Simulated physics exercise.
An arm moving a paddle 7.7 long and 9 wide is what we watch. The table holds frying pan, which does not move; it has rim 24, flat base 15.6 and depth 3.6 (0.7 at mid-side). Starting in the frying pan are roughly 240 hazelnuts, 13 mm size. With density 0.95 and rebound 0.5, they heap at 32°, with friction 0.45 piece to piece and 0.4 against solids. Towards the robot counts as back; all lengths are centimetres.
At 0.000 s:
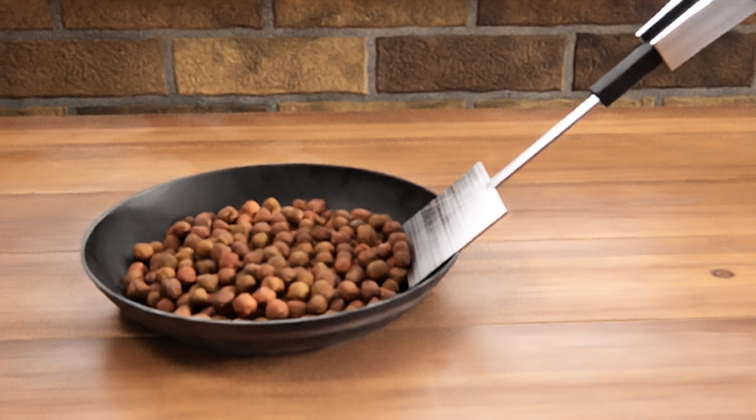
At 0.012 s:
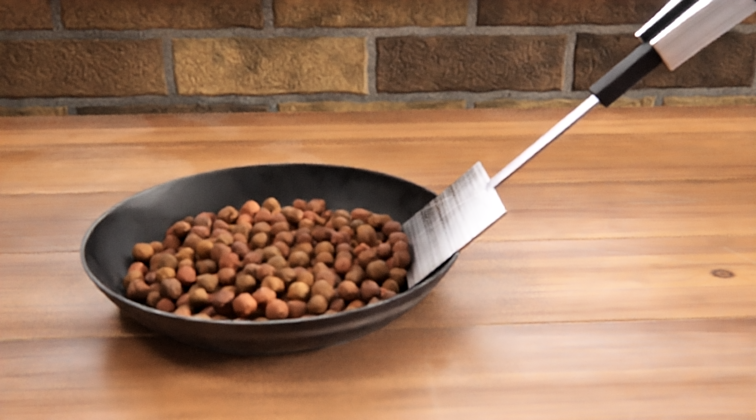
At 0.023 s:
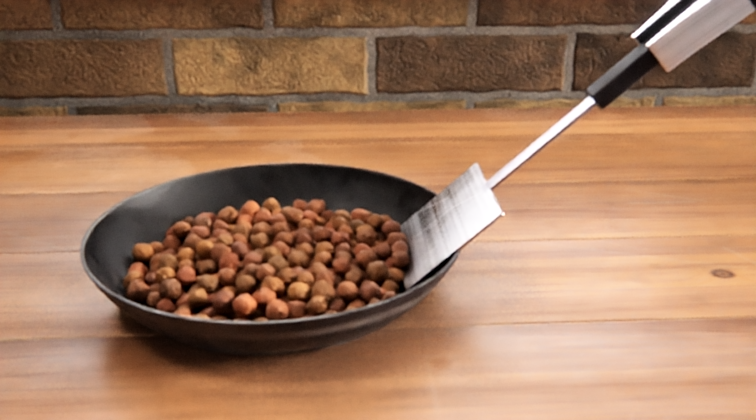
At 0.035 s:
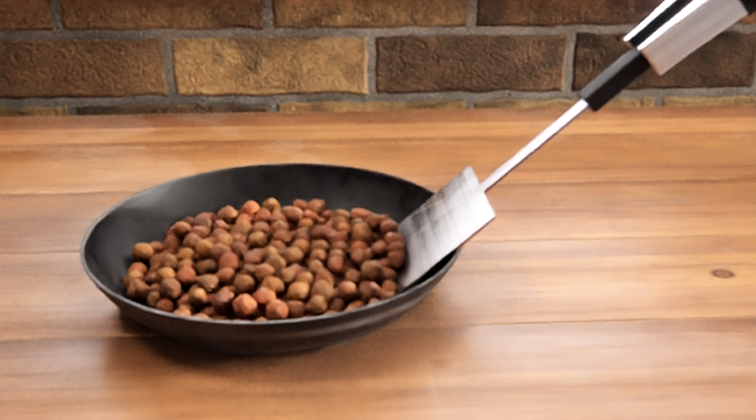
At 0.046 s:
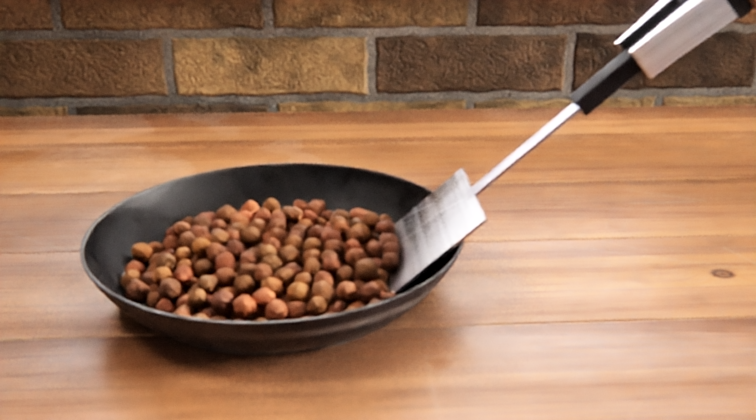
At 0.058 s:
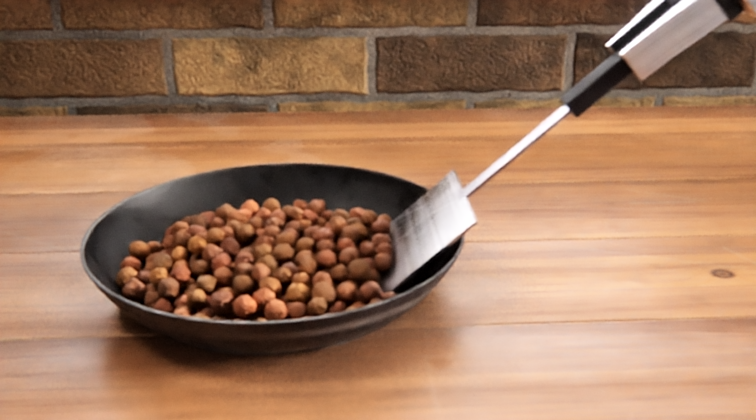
At the start, a metal paddle on a robotic arm rests against the right side of a black frying pan heaped with brown hazelnuts on a wooden table. The paddle then slides a short way left and slightly down, nudging the nearest nuts leftward while the pan stays still.
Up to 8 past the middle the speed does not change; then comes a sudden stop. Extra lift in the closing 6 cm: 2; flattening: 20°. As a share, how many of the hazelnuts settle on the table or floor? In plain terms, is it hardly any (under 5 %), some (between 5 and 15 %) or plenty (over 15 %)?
Some - between 5 and 15 %.
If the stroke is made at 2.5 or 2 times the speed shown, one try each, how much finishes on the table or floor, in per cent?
Around 35 per cent and around 30 per cent.
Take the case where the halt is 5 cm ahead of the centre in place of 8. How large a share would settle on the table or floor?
I'd expect close to 5 per cent then.
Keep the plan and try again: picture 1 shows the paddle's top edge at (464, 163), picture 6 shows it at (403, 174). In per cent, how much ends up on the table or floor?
Roughly 30 percent ends up there.
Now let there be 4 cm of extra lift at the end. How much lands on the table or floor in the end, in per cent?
Result: Approx. 10 %.
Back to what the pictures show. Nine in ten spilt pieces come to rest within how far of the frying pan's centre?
About 20 cm from the centre.
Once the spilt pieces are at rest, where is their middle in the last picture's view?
Near pixel (35, 285).
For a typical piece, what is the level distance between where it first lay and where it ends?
It works out to roughly 4 cm.
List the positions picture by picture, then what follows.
The first picture shows paddle top edge at (493, 185), sloping 42°; upper third of the load around (285, 253), from x 135 to 400, top at y 205; 237 in the frying pan.
The second picture shows paddle top edge at (492, 185), sloping 42°; upper third of the load around (285, 253), from x 135 to 400, top at y 205.
The third picture shows paddle top edge at (489, 187), sloping 42°; upper third of the load around (285, 252), from x 135 to 400, top at y 205.
The fourth picture shows paddle top edge at (482, 189), sloping 42°; upper third of the load around (283, 250), from x 135 to 395, top at y 205.
The fifth picture shows paddle top edge at (473, 192), sloping 42°; upper third of the load around (278, 249), from x 130 to 390, top at y 205.
The sixth picture shows paddle top edge at (465, 194), sloping 42°; upper third of the load around (272, 248), from x 125 to 390, top at y 205; 237 in the frying pan.
After 0.17 s, sloping 42°, highest piece 3 above the table; 237 in the frying pan.
After 0.28 s, sloping 34°, highest piece 5 above the table; 237 in the frying pan.
After 0.54 s, sloping 22°, highest piece 5 above the table; 220 in the frying pan, 17 on the table or floor.
After 1.59 s, sloping 22°, highest piece 5 above the table; 220 in the frying pan, 17 on the table or floor.
At rest, 220 in the frying pan, 17 on the table or floor. That is 7 % on the table or floor.
